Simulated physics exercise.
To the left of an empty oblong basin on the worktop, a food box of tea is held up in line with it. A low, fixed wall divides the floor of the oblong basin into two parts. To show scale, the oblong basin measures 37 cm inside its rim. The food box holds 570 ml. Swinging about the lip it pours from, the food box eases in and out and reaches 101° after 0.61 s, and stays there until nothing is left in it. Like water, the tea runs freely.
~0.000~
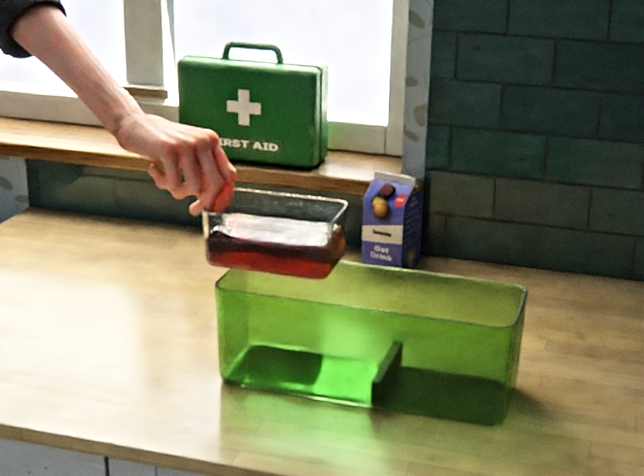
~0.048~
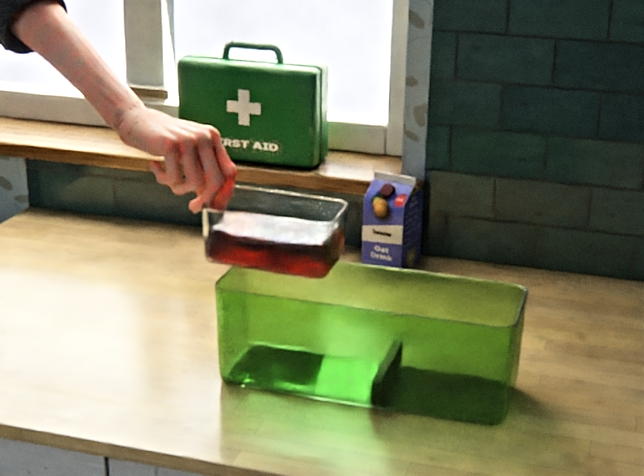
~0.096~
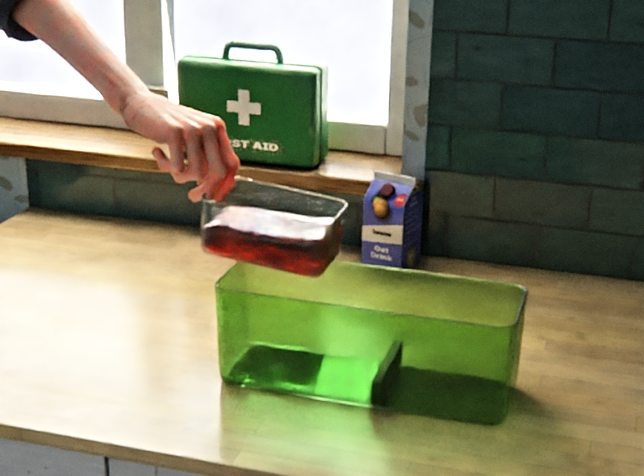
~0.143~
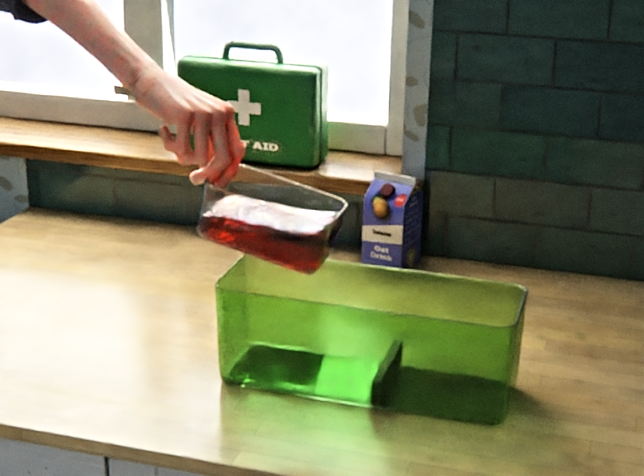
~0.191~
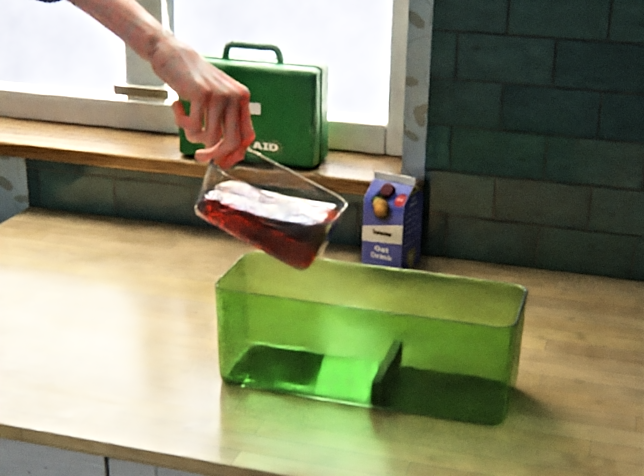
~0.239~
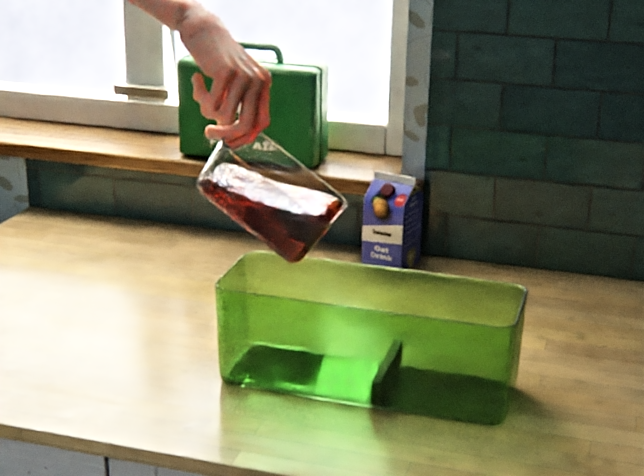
At the start, a hand holds a clear food box of dark red liquid almost level above the left part of an empty green basin with a low wall inside. The hand then lifts the box's left end, slowly and then more steeply, and the liquid shifts toward the lowered right end, staying inside.
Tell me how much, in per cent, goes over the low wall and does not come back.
I would say about 66 per cent.
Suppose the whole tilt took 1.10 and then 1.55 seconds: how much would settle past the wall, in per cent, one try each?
I'd say 80 percent on the first go, 80 percent on the next.
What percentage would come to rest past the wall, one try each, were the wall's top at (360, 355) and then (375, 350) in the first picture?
80 % and 75 %.
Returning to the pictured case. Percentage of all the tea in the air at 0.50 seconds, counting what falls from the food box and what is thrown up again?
About 58 per cent.
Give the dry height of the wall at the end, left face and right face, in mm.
Roughly 26 mm on the left side and roughly 12 mm on the right.
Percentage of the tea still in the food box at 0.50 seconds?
Around 32 in a hundred.
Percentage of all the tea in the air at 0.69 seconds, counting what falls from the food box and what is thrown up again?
Near 9 percent.
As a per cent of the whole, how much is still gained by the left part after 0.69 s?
About 26 percent.
By 0.50 s the tilt is 93° and 31 per cent is still to pour, 3 is left of the wall and 8 right of it.
By 0.69 s the tilt is 101° and 2 per cent is still to pour, 6 is left of the wall and 83 right of it.
By 0.89 s the tilt is 101° and 0 per cent is still to pour, 23 is left of the wall and 66 right of it.
By 1.11 s the tilt is 101° and 0 per cent is still to pour, 31 is left of the wall and 65 right of it.
At rest 31 per cent lies left of the wall, 66 right of it and 3 outside.
